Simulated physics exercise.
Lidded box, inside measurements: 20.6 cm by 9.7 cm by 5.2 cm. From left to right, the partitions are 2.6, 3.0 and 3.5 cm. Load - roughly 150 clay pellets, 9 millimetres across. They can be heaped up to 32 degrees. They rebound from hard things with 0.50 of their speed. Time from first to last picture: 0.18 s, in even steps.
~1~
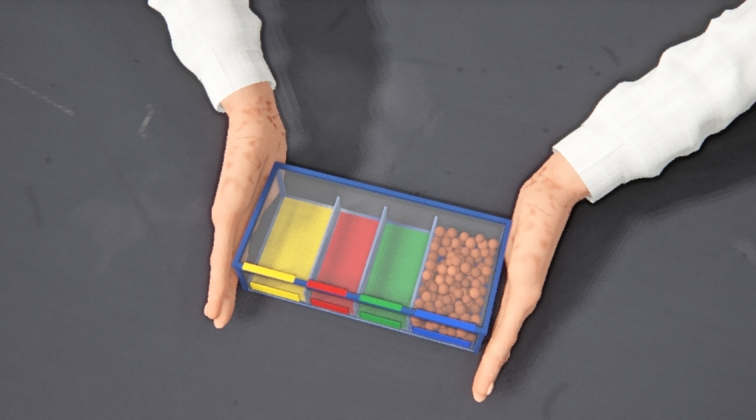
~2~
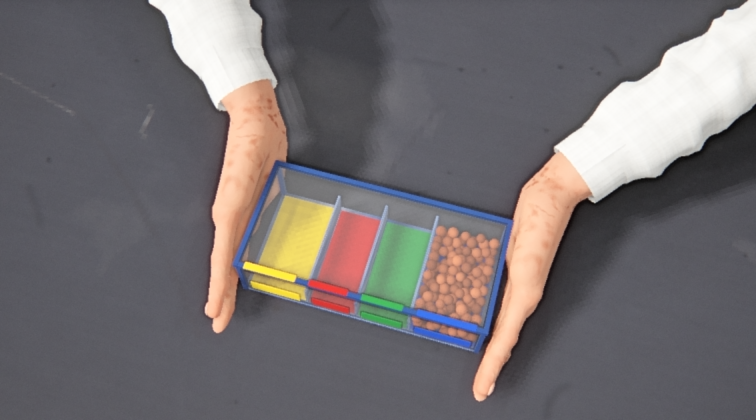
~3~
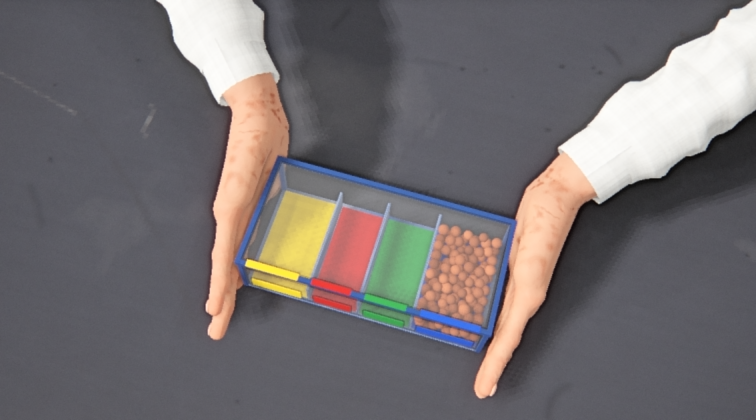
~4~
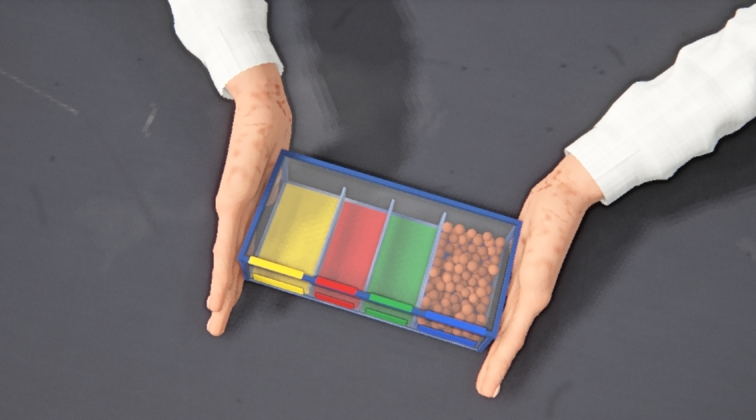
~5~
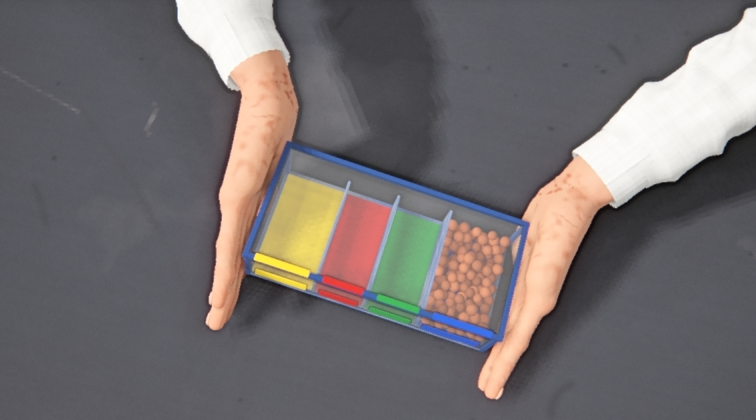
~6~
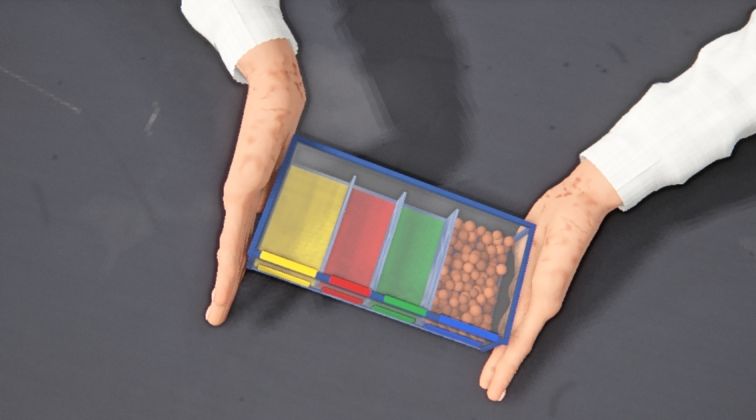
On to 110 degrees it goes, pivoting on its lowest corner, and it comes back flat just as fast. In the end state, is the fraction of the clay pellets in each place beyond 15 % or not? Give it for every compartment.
Red: Not beyond, blue: Beyond, green: Not beyond, yellow: Not beyond.
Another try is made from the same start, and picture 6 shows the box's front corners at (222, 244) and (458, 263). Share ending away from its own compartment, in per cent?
Roughly 25 per cent.
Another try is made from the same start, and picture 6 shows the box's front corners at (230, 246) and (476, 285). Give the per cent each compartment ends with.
Red 0 %; blue 75 %; green 5 %; yellow 20 %.
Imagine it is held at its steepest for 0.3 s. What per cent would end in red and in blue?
Final amounts would be red 0% and blue 100%.
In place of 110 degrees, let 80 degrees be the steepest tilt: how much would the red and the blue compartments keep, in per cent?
You'd see red with 0 % and blue with 100 %.
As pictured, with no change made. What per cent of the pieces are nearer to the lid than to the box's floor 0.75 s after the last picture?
About 50 %.
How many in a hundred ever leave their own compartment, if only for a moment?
The share is close to 0 percent.
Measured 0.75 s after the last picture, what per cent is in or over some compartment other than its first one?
Roughly 0 in a hundred.
Then, 0.75 s after the last picture, tilt 110 degrees; blue 100 %.
Then, 1.26 s after the last picture, tilt 48 degrees; blue 100 %.
Then, 1.83 s after the last picture, tilt 0 degrees; blue 100 %.
In the end, red 0 %, blue 100 %, green 0 %, yellow 0 %.
